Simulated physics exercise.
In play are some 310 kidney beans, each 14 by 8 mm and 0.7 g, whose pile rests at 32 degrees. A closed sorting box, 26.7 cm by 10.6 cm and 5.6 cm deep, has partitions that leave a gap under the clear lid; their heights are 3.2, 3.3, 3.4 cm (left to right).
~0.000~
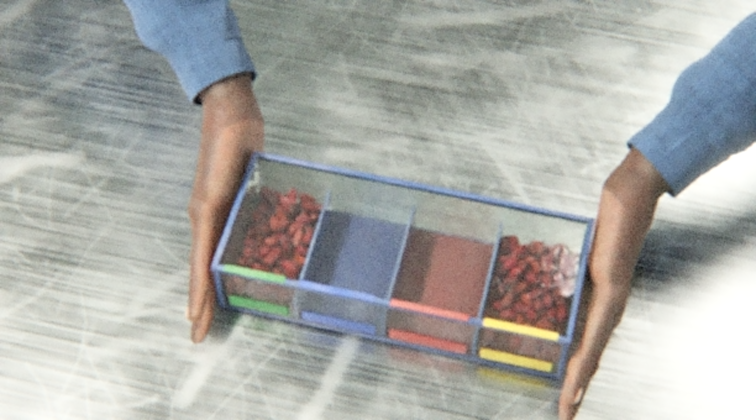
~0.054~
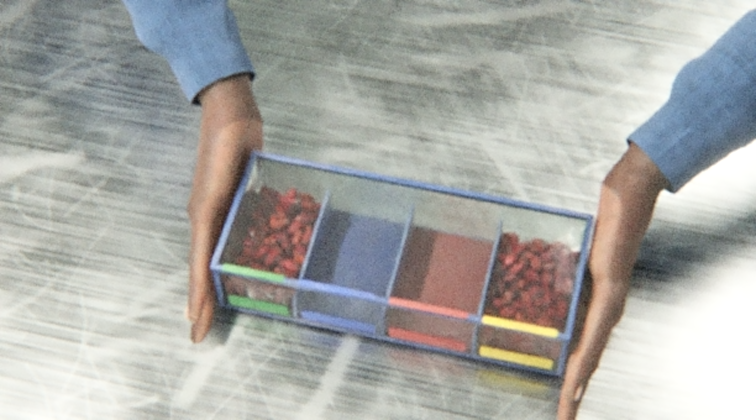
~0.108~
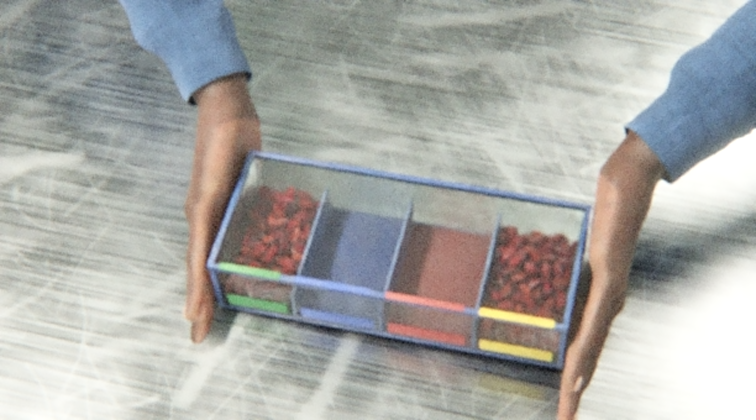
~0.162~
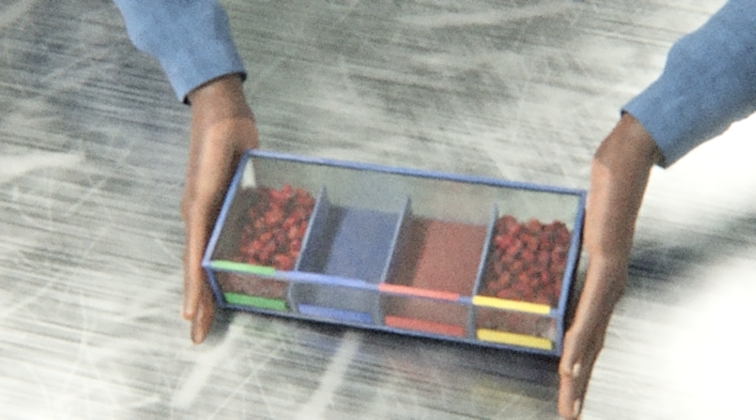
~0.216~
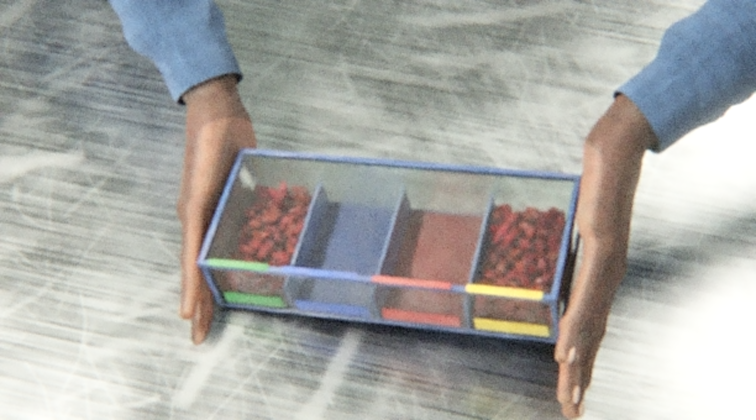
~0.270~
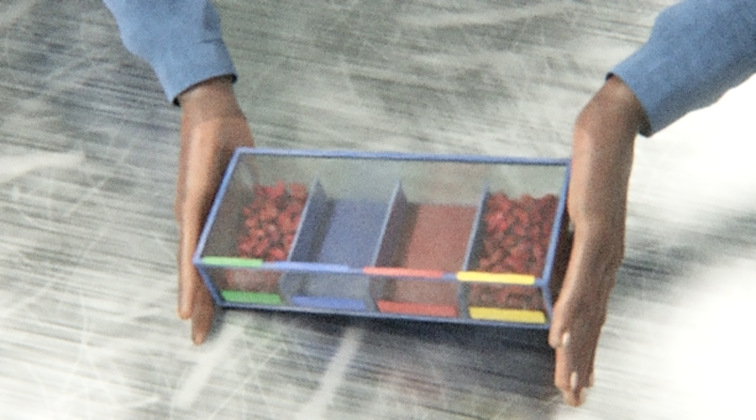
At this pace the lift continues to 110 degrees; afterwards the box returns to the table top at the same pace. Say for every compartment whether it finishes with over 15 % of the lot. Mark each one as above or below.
Marked: Red below; blue below; green above; yellow below.
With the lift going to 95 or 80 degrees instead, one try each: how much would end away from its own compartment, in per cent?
Roughly 45 percent for the first try and 30 percent for the second.
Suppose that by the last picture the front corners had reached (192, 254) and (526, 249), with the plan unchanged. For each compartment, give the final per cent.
Per cent at the end: Red 5; blue 5; green 80; yellow 5.
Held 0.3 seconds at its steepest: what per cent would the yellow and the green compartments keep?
You'd end up with yellow at 0 per cent and green at 90 per cent.
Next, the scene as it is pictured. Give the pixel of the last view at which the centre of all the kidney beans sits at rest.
Est. centre at rest: (276, 237) px.
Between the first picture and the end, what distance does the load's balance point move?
10.5 cm.
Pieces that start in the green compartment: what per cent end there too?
Something like 100 per cent.
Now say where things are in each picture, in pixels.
The first picture shows box tilt 0 degrees, front corners at (218, 266) and (566, 339); green 50 %, yellow 50 %.
The second picture shows box tilt 1 degrees, front corners at (217, 266) and (565, 336).
The third picture shows box tilt 3 degrees, front corners at (214, 265) and (563, 326), lowest corner left back.
The fourth picture shows box tilt 7 degrees, front corners at (209, 263) and (558, 312), lowest corner left back.
The fifth picture shows box tilt 11 degrees, front corners at (204, 261) and (551, 297), lowest corner left back.
The sixth picture shows box tilt 15 degrees, front corners at (200, 260) and (543, 281), lowest corner left back; green 50 %, yellow 50 %. The box's pace is about 70 degrees a second.
After 1.69 s, tilt 110 degrees; red 10 %, blue 5 %, green 70 %, yellow 15 %.
After 2.64 s, tilt 50 degrees; blue 5 %, green 95 %.
After 3.57 s, tilt 0 degrees; blue 5 %, green 95 %.
By 4.0 s all is still; red 0 %, blue 5 %, green 95 %, yellow 0 %.
